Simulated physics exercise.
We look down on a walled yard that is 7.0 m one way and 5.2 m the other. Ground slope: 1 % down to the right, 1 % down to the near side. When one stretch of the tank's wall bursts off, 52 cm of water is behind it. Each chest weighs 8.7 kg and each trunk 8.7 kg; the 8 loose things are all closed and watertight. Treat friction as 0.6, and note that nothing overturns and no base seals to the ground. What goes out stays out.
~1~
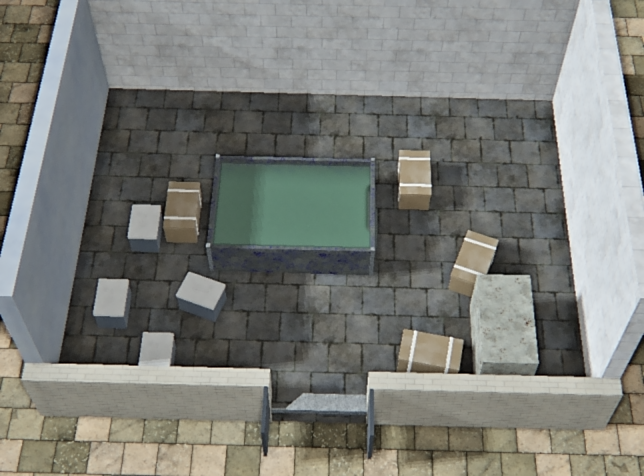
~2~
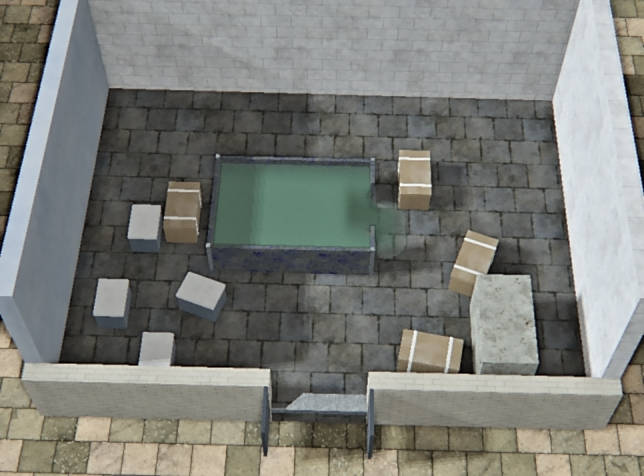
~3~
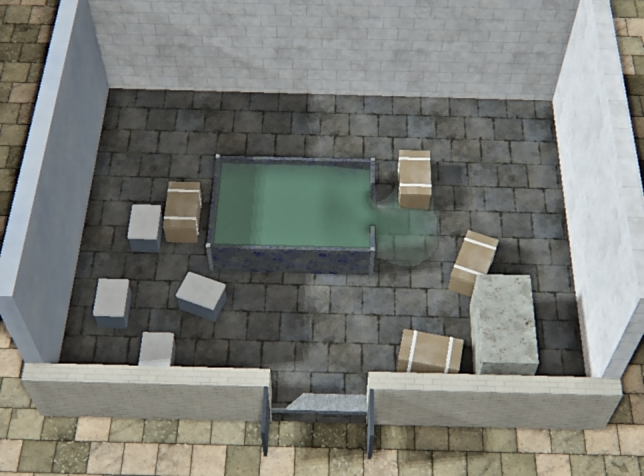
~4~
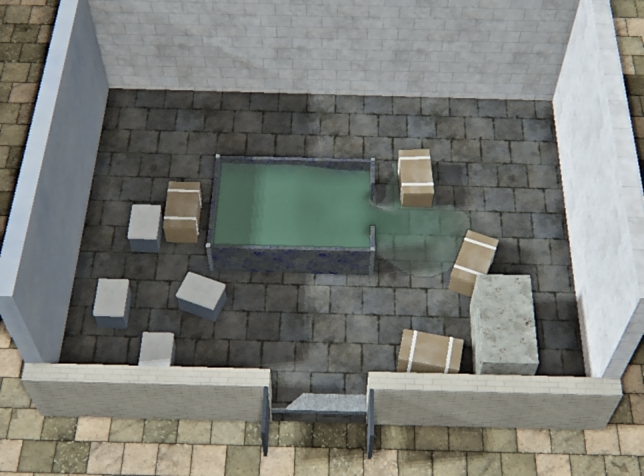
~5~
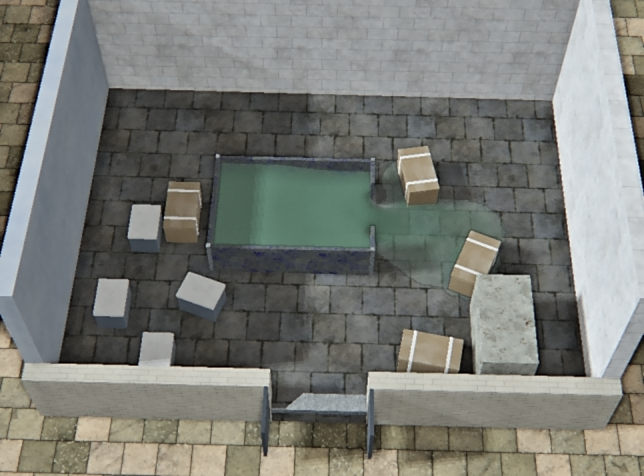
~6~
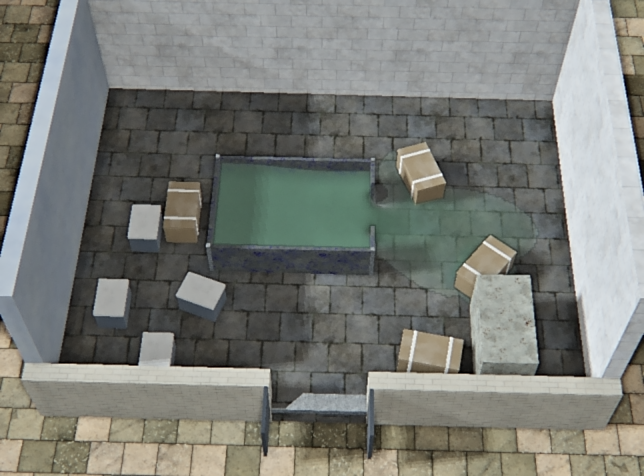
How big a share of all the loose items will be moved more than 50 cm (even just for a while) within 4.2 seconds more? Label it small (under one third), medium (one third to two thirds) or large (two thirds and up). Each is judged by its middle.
Small.
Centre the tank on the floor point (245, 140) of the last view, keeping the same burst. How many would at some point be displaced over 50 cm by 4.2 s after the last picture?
Count: 2.
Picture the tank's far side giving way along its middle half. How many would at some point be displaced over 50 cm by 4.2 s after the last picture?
That gives 2 of them.
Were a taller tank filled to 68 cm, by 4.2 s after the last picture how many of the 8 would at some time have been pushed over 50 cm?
Then the count would be 2.
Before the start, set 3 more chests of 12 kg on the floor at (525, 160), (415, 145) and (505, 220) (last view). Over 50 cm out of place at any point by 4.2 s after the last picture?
In turn: More, under, more.
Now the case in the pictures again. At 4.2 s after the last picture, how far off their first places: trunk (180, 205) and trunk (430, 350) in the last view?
0 cm and 0 cm.
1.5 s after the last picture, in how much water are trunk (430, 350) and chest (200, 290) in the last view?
Close to 1 and 0 centimetres.
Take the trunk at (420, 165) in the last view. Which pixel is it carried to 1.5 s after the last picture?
(456, 120), roughly.
Then, 0.4 s after the last picture 1 of 8 are over 50 cm from their spots; 0 afloat.
Then, 1.5 s after the last picture 2 of 8 are over 50 cm from their spots; 0 afloat.
Then, 2.8 s after the last picture 2 of 8 are over 50 cm from their spots; 1 afloat.
Then, 4.2 s after the last picture 2 of 8 are over 50 cm from their spots, and 2 have been at some point; 2 afloat.
